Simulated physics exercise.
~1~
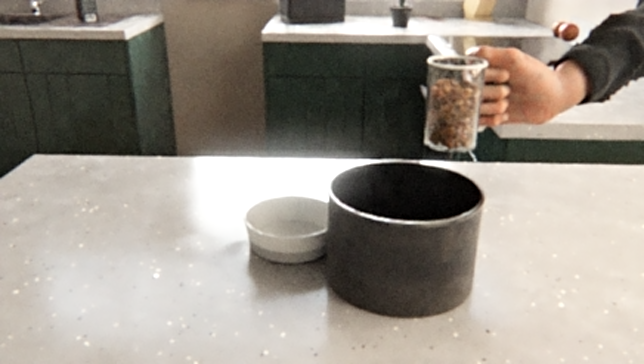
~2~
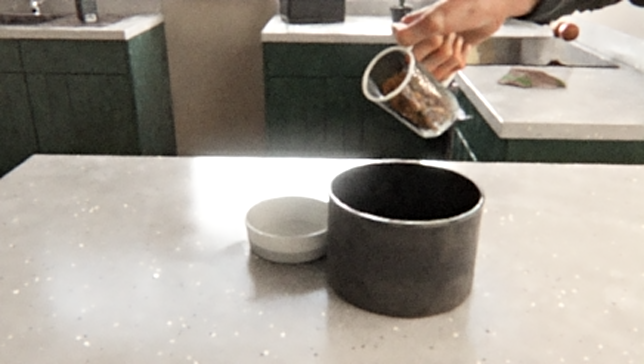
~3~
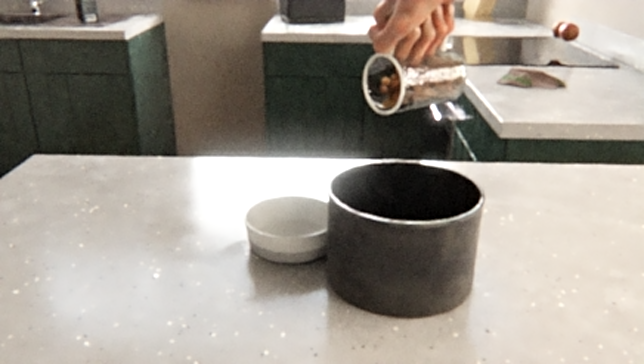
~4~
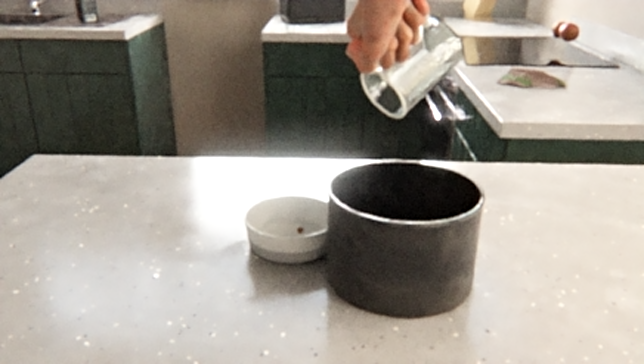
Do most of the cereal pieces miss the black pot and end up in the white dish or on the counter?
No, nearly all of them go into the black pot. The white dish shows only a lone speck, and the counter around it stays clear.
